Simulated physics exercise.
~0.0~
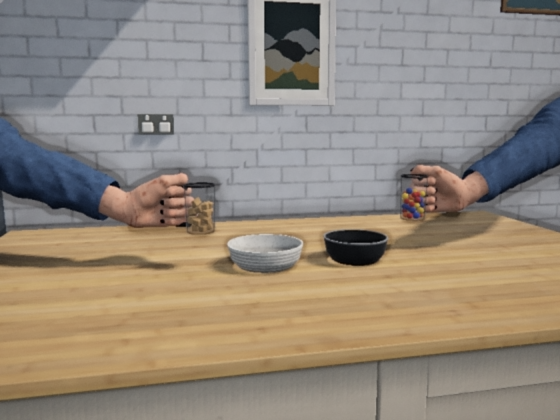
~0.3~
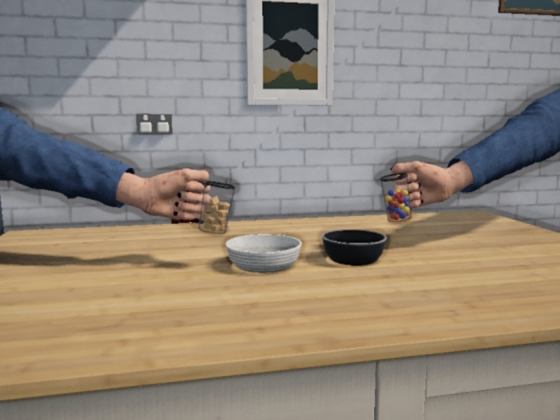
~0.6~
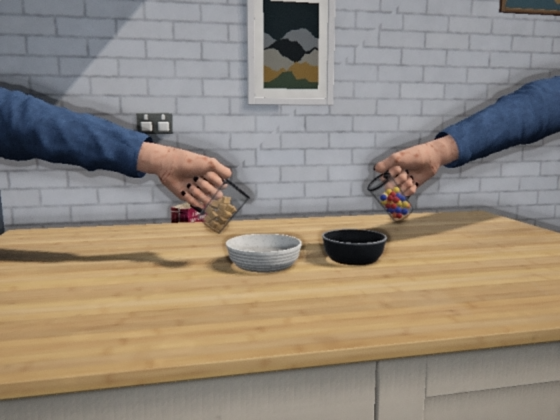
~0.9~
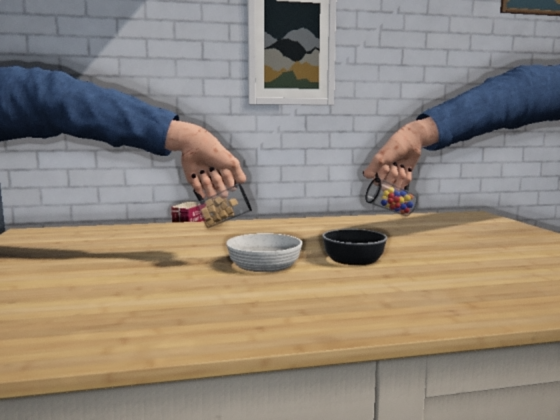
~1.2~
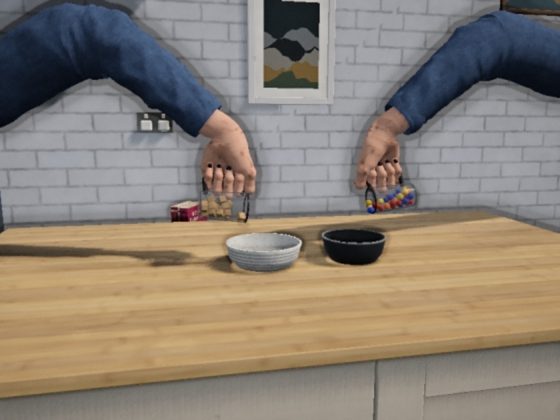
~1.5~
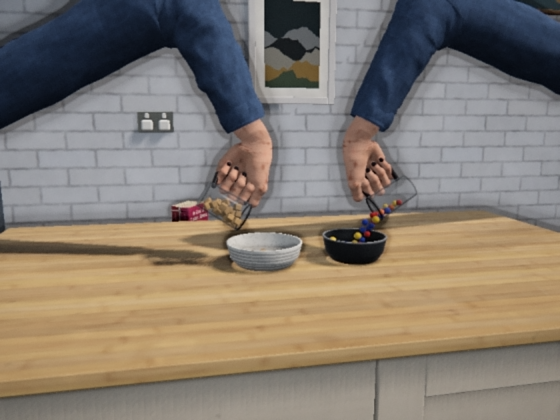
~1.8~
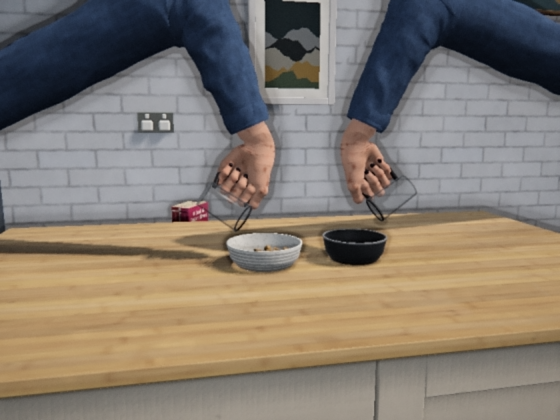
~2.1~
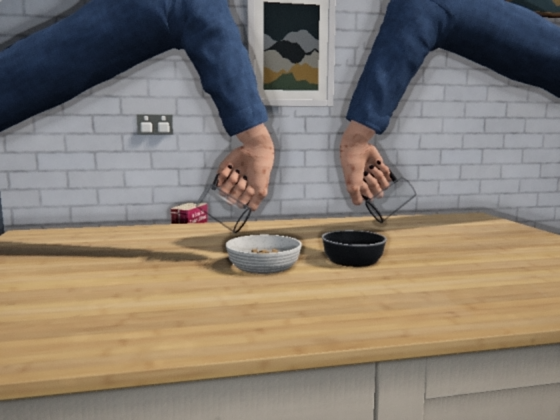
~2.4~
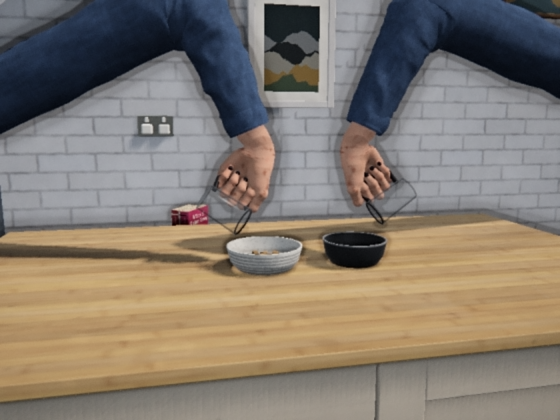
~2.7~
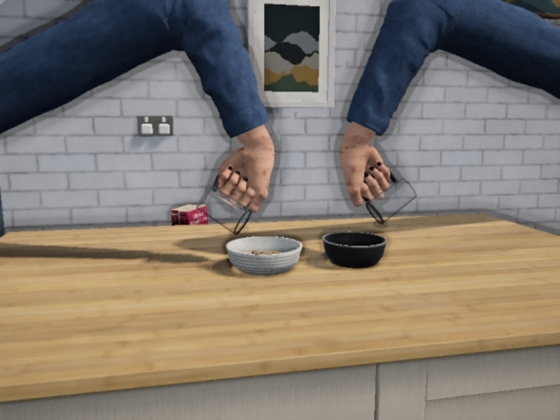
Two blue-sleeved arms reach in from either side over a pale wooden counter, each hand holding a clear cup, seen from the front against a white brick wall with a framed print. The left cup holds tan pieces above a white bowl, and the right cup holds brightly coloured ones above a black bowl. The hands move inward and tilt the cups onto their sides, then turn them upside down. The coloured pieces spill first, with the tan ones following. Both cups end empty and still overturned, with every piece caught in the bowls and none on the counter.
